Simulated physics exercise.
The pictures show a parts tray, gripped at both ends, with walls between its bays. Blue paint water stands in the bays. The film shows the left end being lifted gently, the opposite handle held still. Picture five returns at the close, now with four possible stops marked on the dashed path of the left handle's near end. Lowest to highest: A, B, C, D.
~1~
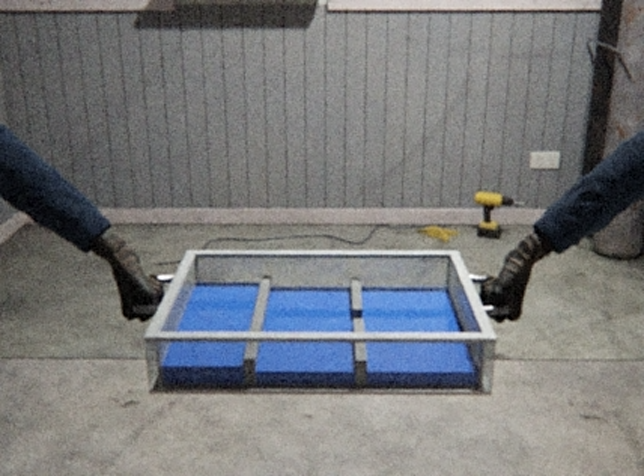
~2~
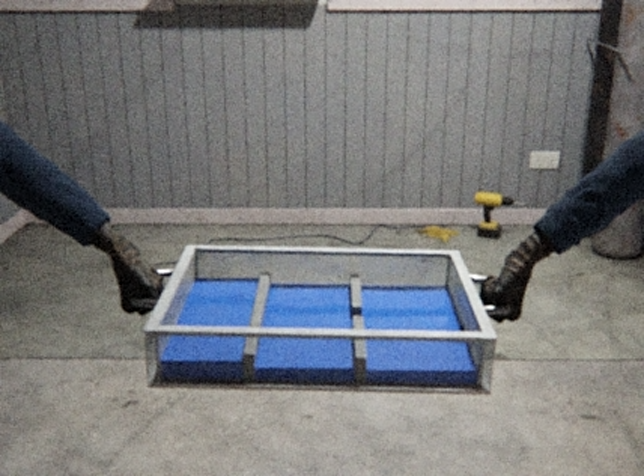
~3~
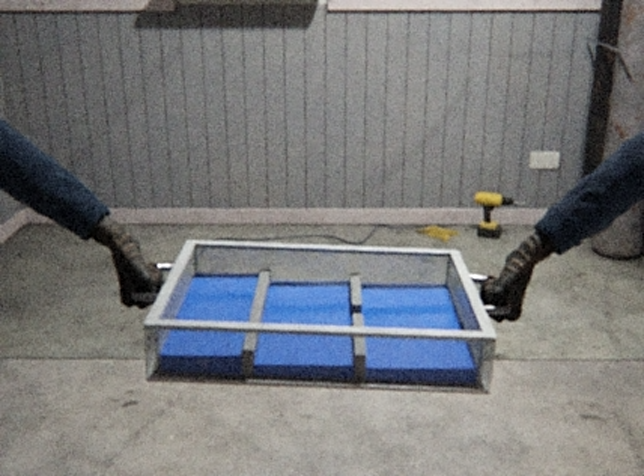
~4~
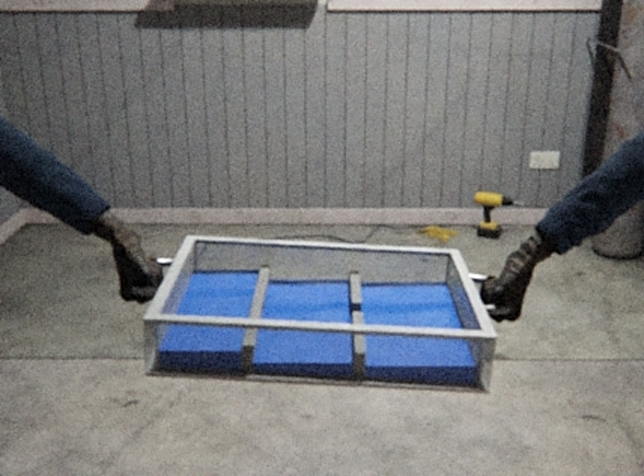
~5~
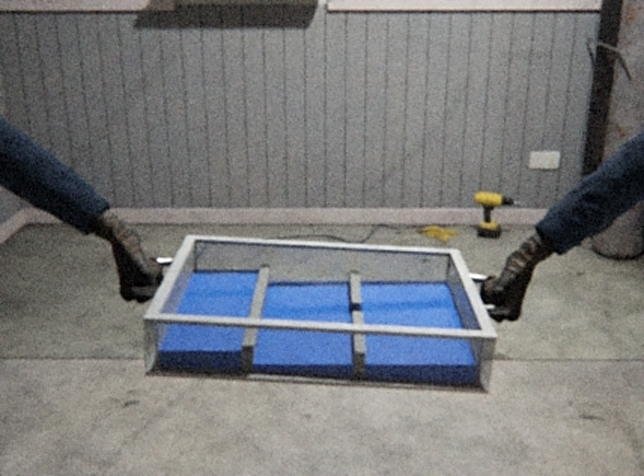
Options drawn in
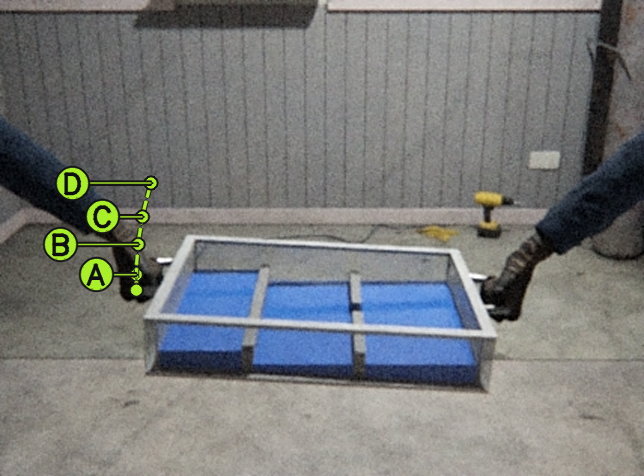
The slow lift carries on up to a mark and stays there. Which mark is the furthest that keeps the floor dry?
D will do.
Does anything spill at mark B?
No.
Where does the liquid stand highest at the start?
It is the left one.
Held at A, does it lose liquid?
No.
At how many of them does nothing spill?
All four.
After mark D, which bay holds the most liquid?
It is the right one.
On the marked copy, A at (136, 274); B at (138, 244); C at (142, 216); D at (150, 183).
Choosing A, nothing spills; the right bay holds the most.
Choosing B, nothing spills; the right bay holds the most.
Choosing C, nothing spills; the right bay holds the most.
Choosing D, nothing spills; the right bay holds the most.
